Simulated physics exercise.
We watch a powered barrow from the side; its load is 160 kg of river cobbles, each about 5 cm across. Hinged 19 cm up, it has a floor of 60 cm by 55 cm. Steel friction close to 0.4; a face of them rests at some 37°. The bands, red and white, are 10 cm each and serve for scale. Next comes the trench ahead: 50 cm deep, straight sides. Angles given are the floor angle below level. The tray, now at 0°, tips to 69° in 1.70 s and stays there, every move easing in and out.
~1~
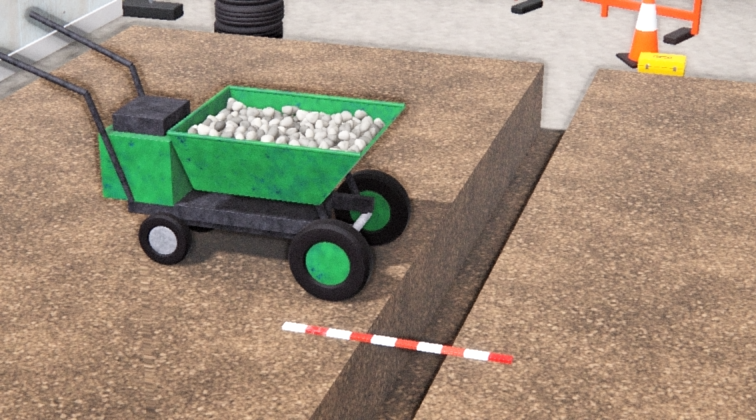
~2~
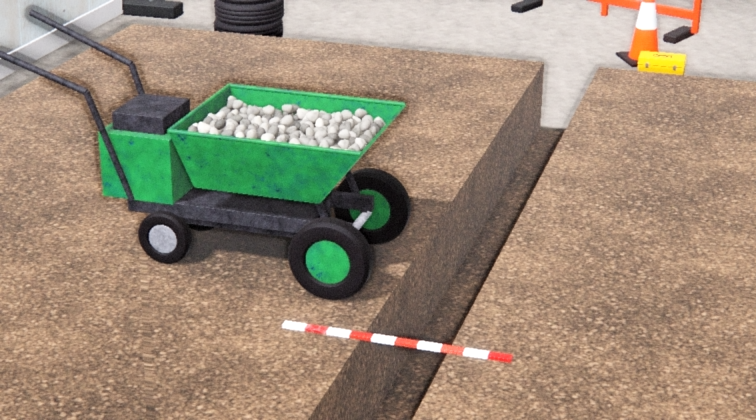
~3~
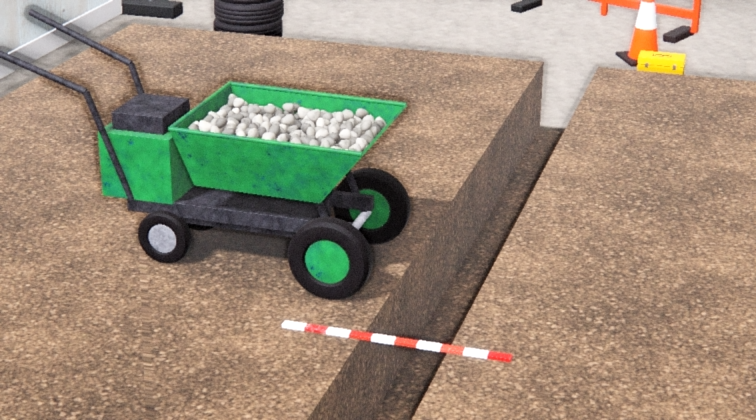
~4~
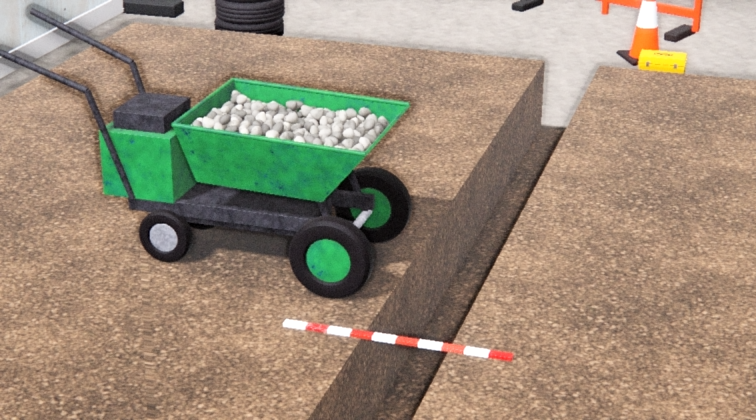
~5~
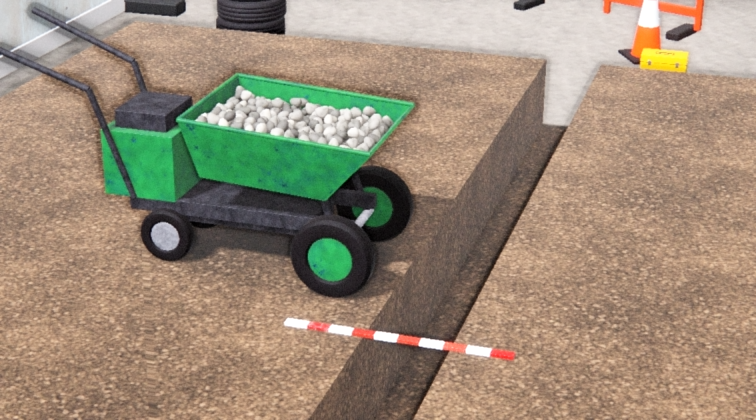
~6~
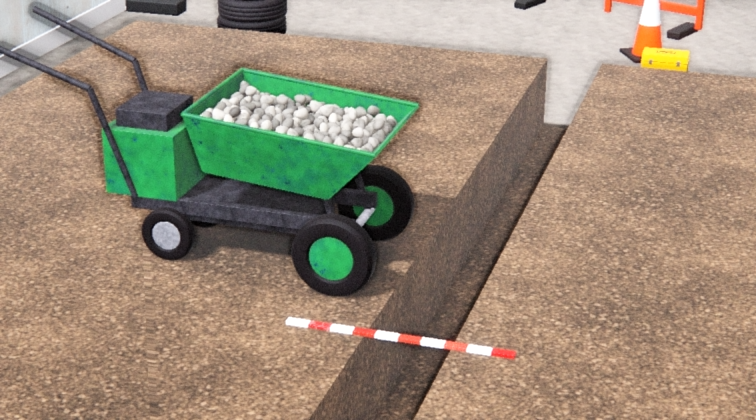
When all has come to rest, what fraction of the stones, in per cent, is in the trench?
At the end about 36 per cent of the stones are there.
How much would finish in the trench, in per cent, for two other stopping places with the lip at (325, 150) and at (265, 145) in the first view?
70 % and 95 %.
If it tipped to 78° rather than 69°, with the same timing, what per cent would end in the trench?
It comes out at about 30 percent.
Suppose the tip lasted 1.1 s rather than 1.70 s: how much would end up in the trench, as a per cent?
In that case, around 30%.
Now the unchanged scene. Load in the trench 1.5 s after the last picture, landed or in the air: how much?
I'd say near 5 per cent at that time.
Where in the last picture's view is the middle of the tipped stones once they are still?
The middle should be near (515, 282).
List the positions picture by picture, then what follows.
In the first frame, the tray is at 0°, its lip at (361, 155); the top of the load is at (316, 120).
The second frame shows lip at (361, 154), floor tilted 0°, highest stones at (307, 116).
In the third frame, the tray is at 1°, its lip at (362, 154); the top of the load is at (308, 115).
In the fourth frame, the tray is at 2°, its lip at (365, 154); the top of the load is at (284, 109).
The fifth frame shows lip at (370, 155), floor tilted 4°, highest stones at (288, 106).
The sixth frame shows lip at (375, 156), floor tilted 6°, highest stones at (276, 100).
Then, 1.0 s after the last picture the floor is at 58°, 99 % in the tray; the foremost stones are at (473, 222).
Then, 1.5 s after the last picture the floor is at 69°, 51 % in the tray, 3 % in the trench, 46 % past the trench; the foremost stones are at (610, 302).
Then, 1.9 s after the last picture the floor is at 69°, 23 % in the tray, 10 % in the trench, 67 % past the trench; the foremost stones are at (690, 295).
Then, 3.8 s after the last picture the floor is at 69°, 0 % in the tray, 36 % in the trench, 64 % past the trench; the foremost stones are at (725, 288).
